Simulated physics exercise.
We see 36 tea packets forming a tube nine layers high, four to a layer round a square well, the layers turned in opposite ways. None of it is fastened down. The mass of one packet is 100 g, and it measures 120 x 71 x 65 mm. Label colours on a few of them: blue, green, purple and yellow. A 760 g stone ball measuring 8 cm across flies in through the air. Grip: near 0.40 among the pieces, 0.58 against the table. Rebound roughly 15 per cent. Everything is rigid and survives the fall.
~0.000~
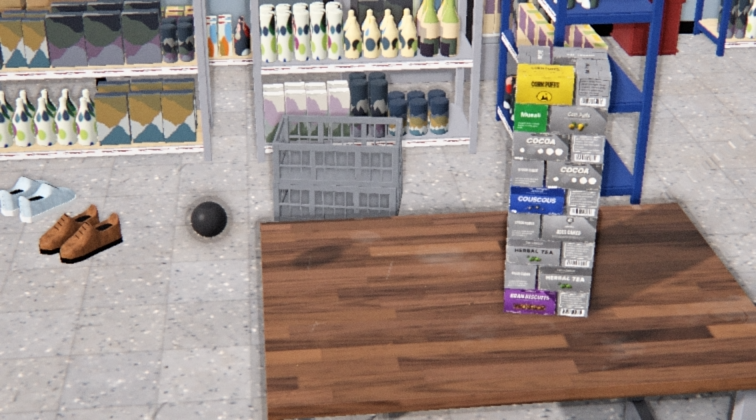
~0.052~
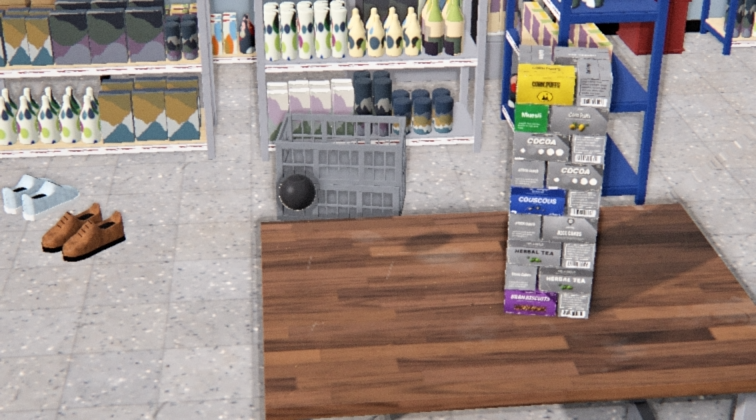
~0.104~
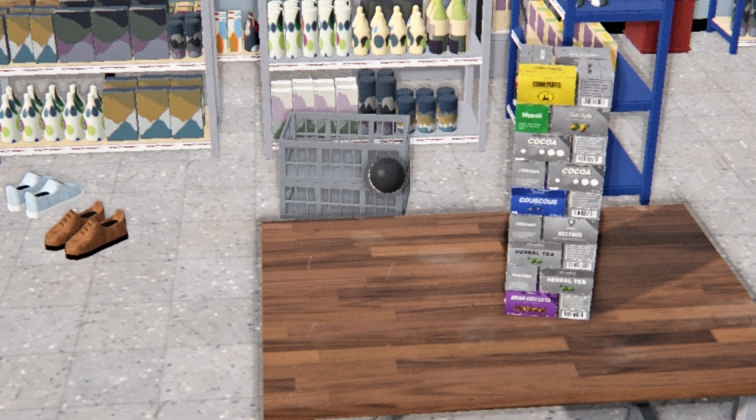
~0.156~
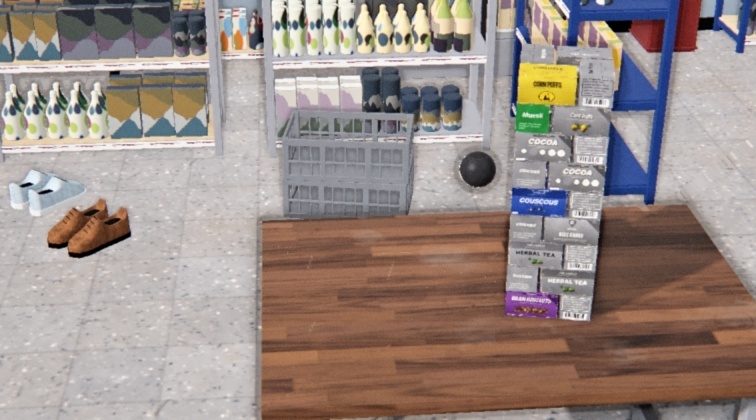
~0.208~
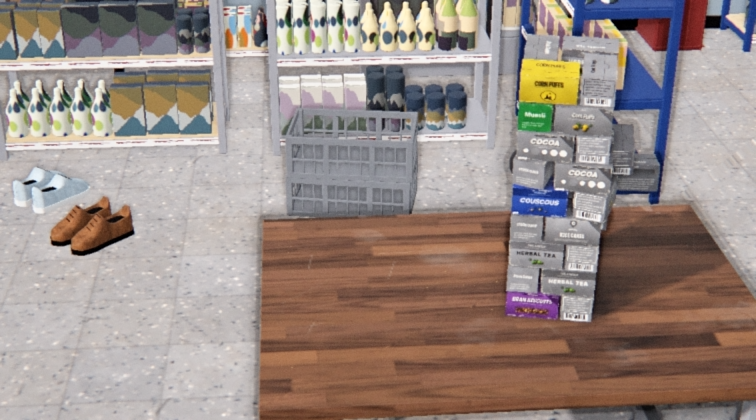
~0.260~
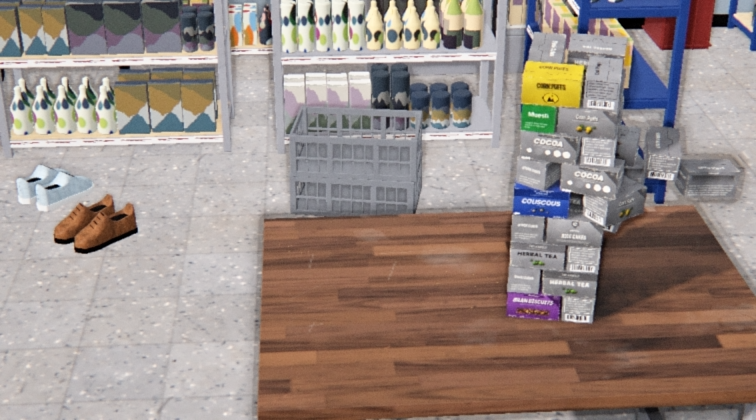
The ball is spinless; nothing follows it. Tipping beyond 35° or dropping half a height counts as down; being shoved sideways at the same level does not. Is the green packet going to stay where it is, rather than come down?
No, it ends up down.
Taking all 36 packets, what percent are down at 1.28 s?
60 per cent.
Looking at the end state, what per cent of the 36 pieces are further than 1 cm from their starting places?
60 percent of them have shifted.
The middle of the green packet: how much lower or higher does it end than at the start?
Lower by close to 120 cm.
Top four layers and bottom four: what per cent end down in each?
From above it's 100%, from below it's 10%.
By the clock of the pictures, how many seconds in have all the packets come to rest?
I'd say around 2.0 seconds.
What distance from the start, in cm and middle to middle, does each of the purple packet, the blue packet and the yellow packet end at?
Purple 0, blue 0, yellow 74.
Around 0.46 s, ball still moving; 11 of the 36 packets down; green packet tipped 8°; yellow packet tipped 8°.
Around 0.78 s, ball still moving; 19 of the 36 packets down; green packet tipped 51°, 7 cm lower; yellow packet tipped 52°, 51 mm lower.
Around 1.28 s, ball still moving; 21 of the 36 packets down; green packet on its side; yellow packet upside down.
Finally (2.3 s), ball rolling away; 21 of the 36 packets down; green packet on its side; yellow packet upside down; blue packet unmoved. Seen by the last camera, middles, green packet near (550, 395), yellow packet near (595, 205).
